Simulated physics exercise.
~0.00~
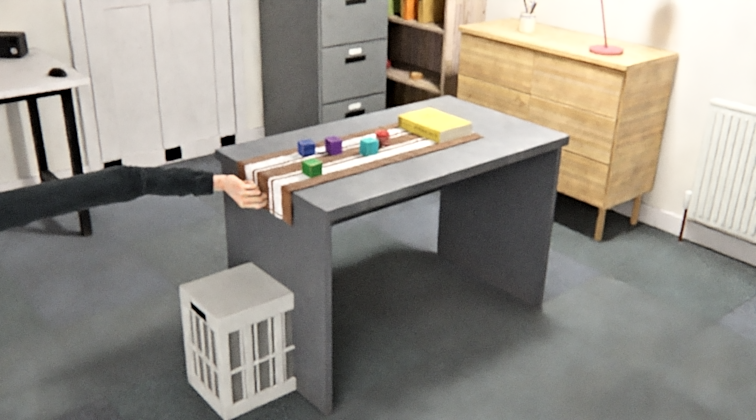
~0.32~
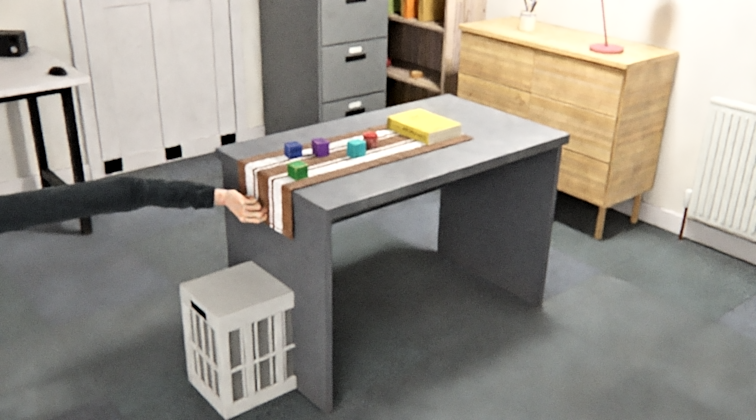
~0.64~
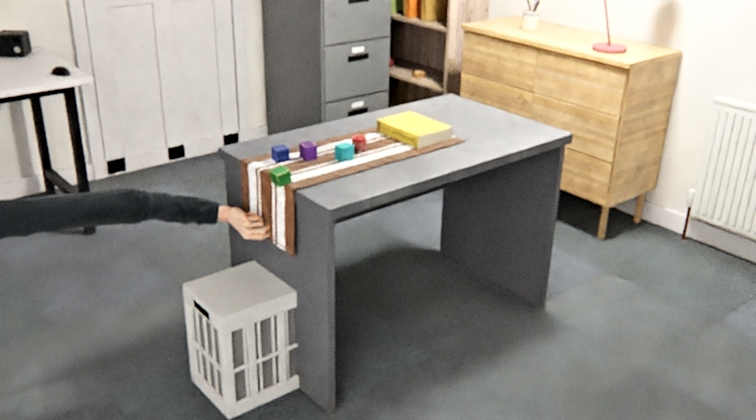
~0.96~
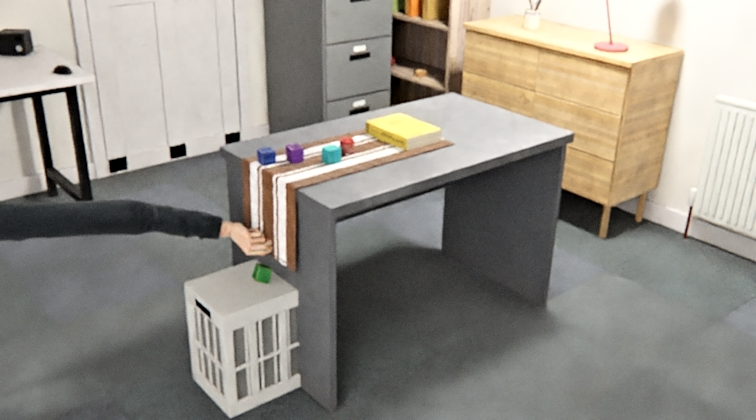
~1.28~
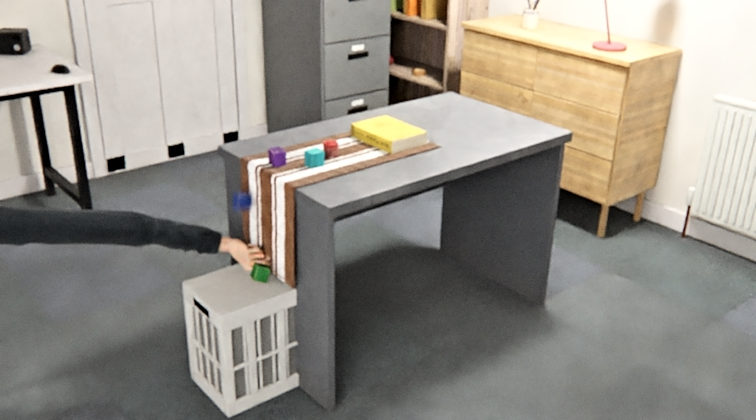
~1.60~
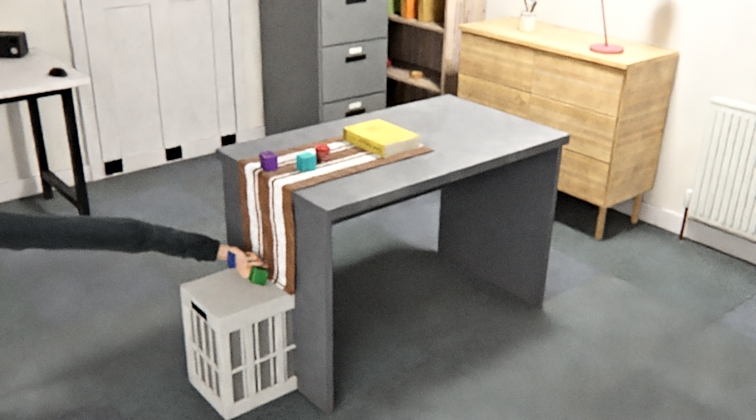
In a room, a hand pulling a striped runner down a grey desk's end, green then blue cubes dropping, three staying up.
